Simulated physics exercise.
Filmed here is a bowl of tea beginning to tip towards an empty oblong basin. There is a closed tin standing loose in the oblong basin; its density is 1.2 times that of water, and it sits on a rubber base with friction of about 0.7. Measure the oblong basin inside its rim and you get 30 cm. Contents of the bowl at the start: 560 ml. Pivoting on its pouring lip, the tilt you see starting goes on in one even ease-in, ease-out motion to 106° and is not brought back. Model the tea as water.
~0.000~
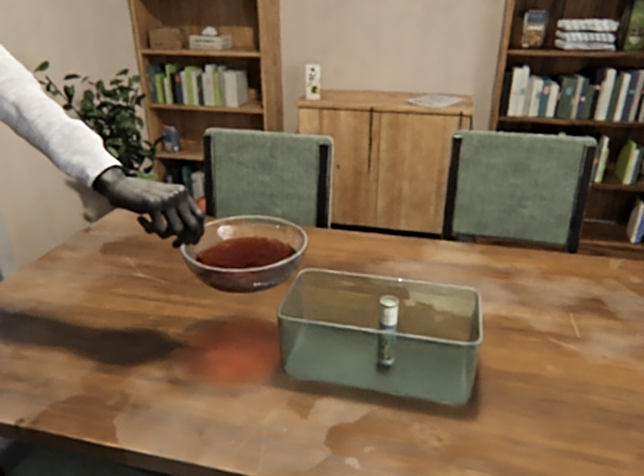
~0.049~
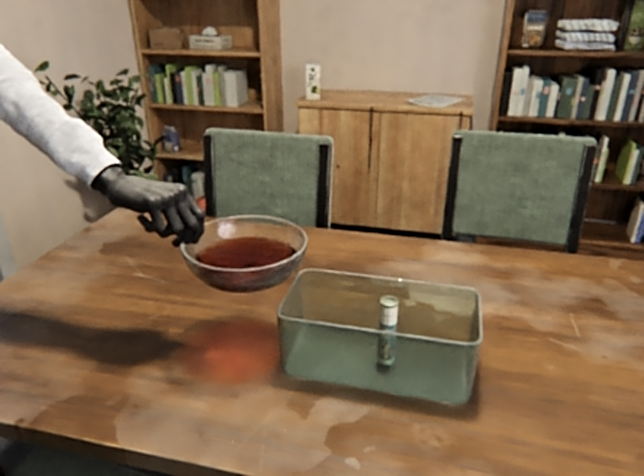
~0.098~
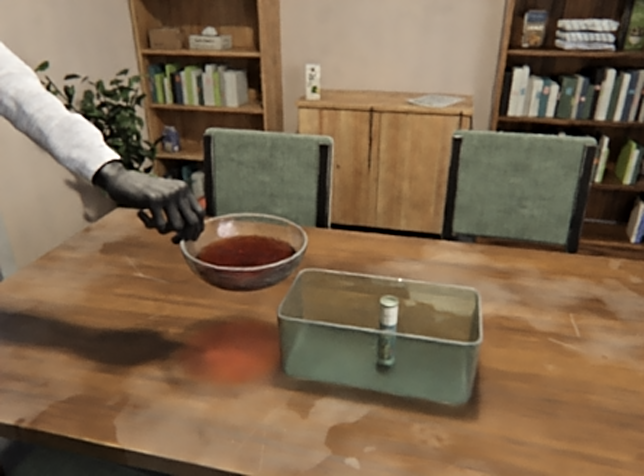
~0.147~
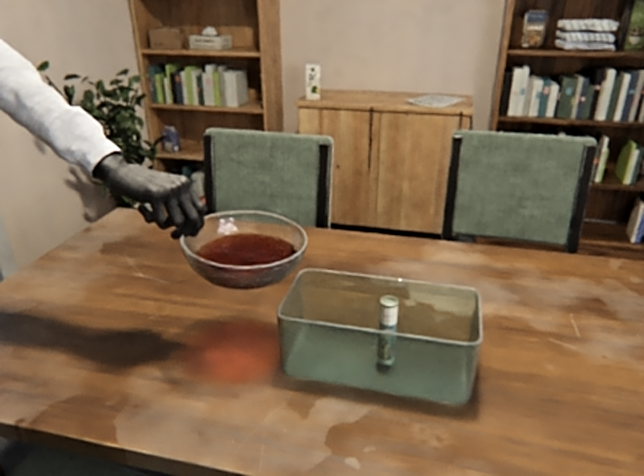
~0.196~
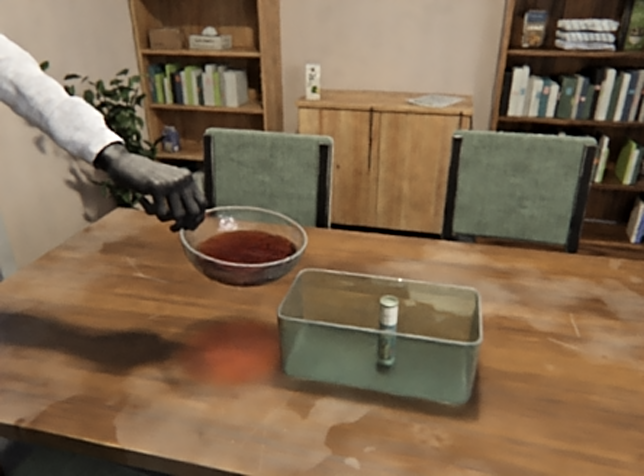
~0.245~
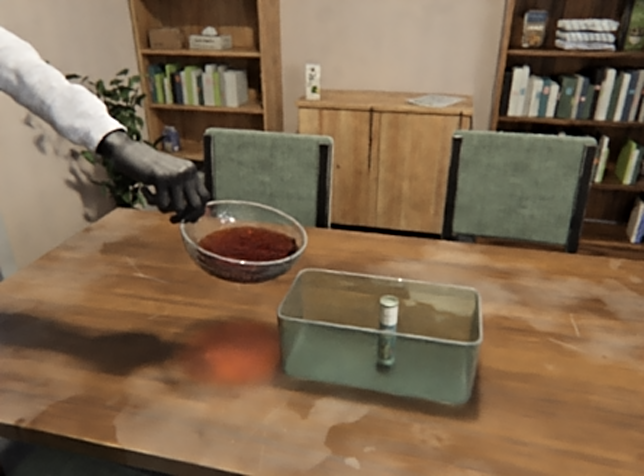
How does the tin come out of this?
Watch, it's going to hold out.
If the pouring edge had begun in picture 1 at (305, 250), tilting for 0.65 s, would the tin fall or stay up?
After that, the tin overturns.
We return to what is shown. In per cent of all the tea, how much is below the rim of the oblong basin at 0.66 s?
The basin holds roughly 14 in a hundred parts at that moment.
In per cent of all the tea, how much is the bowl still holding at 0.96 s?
About 0 percent.
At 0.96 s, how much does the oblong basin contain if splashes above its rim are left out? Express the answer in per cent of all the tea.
About 92 per cent.
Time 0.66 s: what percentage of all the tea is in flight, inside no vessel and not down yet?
Around 44 in a hundred.
After 0.66 s the tilt is 67° and 44 per cent is still to pour; the tin stands where it began.
After 0.96 s the tilt is 101° and 0 per cent is still to pour; the tin stands where it began.
After 1.28 s the tilt is 106° and 0 per cent is still to pour; the tin stands where it began.
After 1.62 s the tilt is 106° and 0 per cent is still to pour; the tin stands where it began.
In the end the tin stands where it began.
